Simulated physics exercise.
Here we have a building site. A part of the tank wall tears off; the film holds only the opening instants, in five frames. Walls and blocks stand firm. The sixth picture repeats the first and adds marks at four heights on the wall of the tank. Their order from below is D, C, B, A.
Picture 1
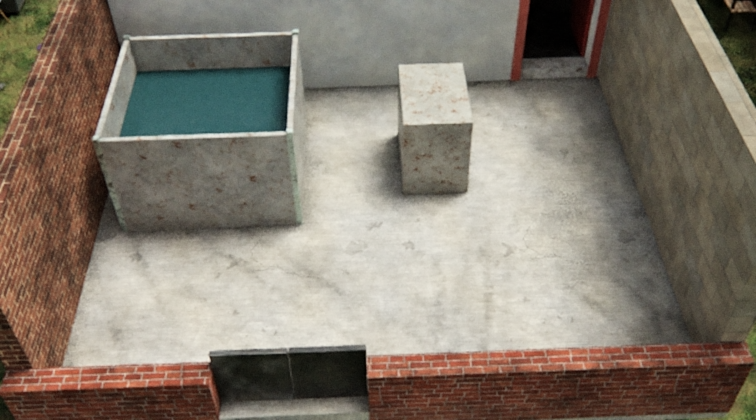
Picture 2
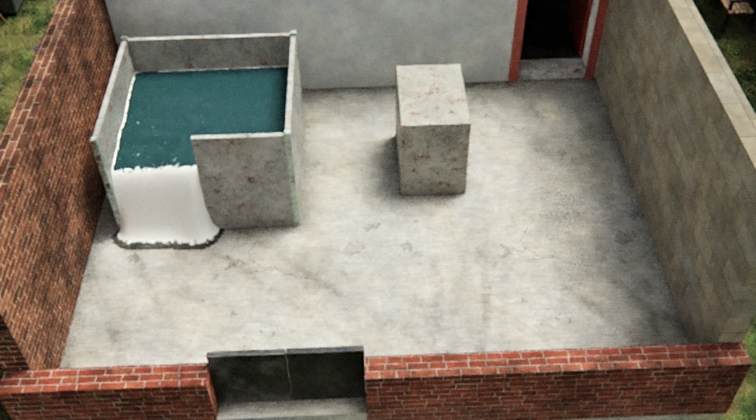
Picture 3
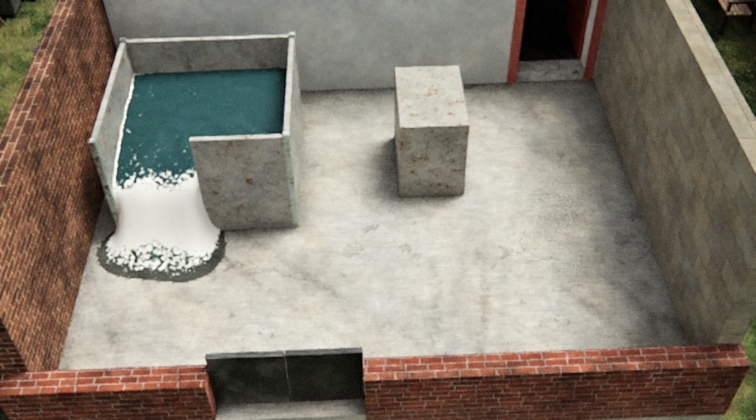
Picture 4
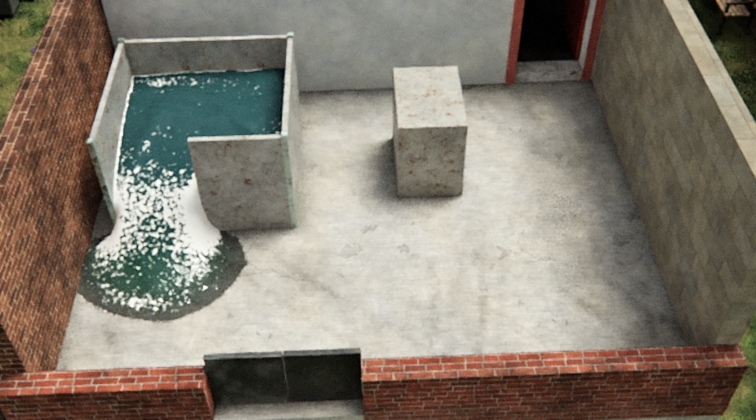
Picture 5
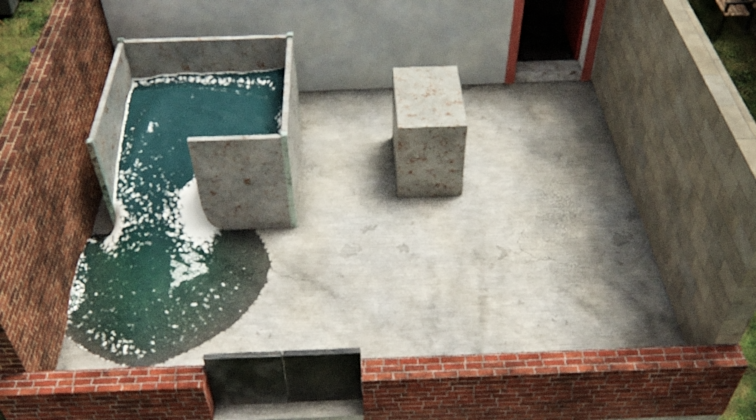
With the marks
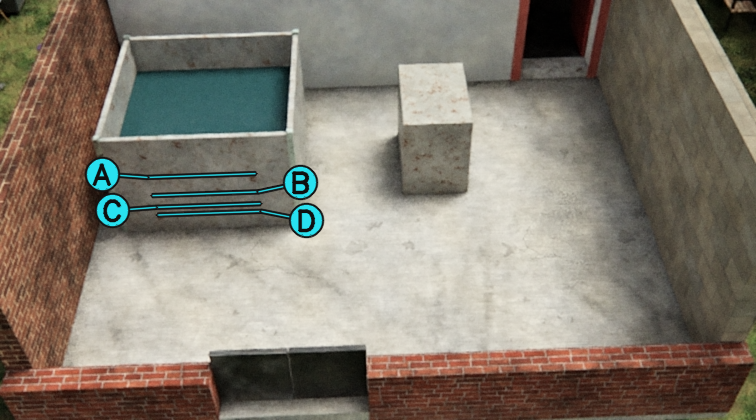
Dark teal water sits still in a concrete tank at the left of a walled building site, then pours out in a white sheet through an opening at the left of the tank's front wall. It spreads across the pale floor in a widening rounded pool, flecked with foam, reaching the left brick wall.
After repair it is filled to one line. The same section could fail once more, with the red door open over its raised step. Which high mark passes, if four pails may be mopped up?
A will do.
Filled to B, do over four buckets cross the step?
No.
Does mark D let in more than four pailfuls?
No.
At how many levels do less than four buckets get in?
All of the four.
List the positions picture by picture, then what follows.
In the first picture, water in the tank at rest, its middle at (209, 113); foot of the red doorway at (553, 78); shut gate at (289, 355).
In the second picture, front seen at (212, 233), 1 % of the ground wet.
In the third picture, front seen at (201, 269), 3 % of the ground wet.
In the fourth picture, front seen at (177, 310), 7 % of the ground wet.
In the fifth picture, front seen at (68, 329), 11 % of the ground wet.
On the marked copy, A at (201, 175); B at (205, 193); C at (208, 205); D at (209, 213); from the bottom up D, C, B, A.
With A, a bucket or two gets in.
With B, nothing gets over.
With C, nothing gets over.
With D, nothing gets over.
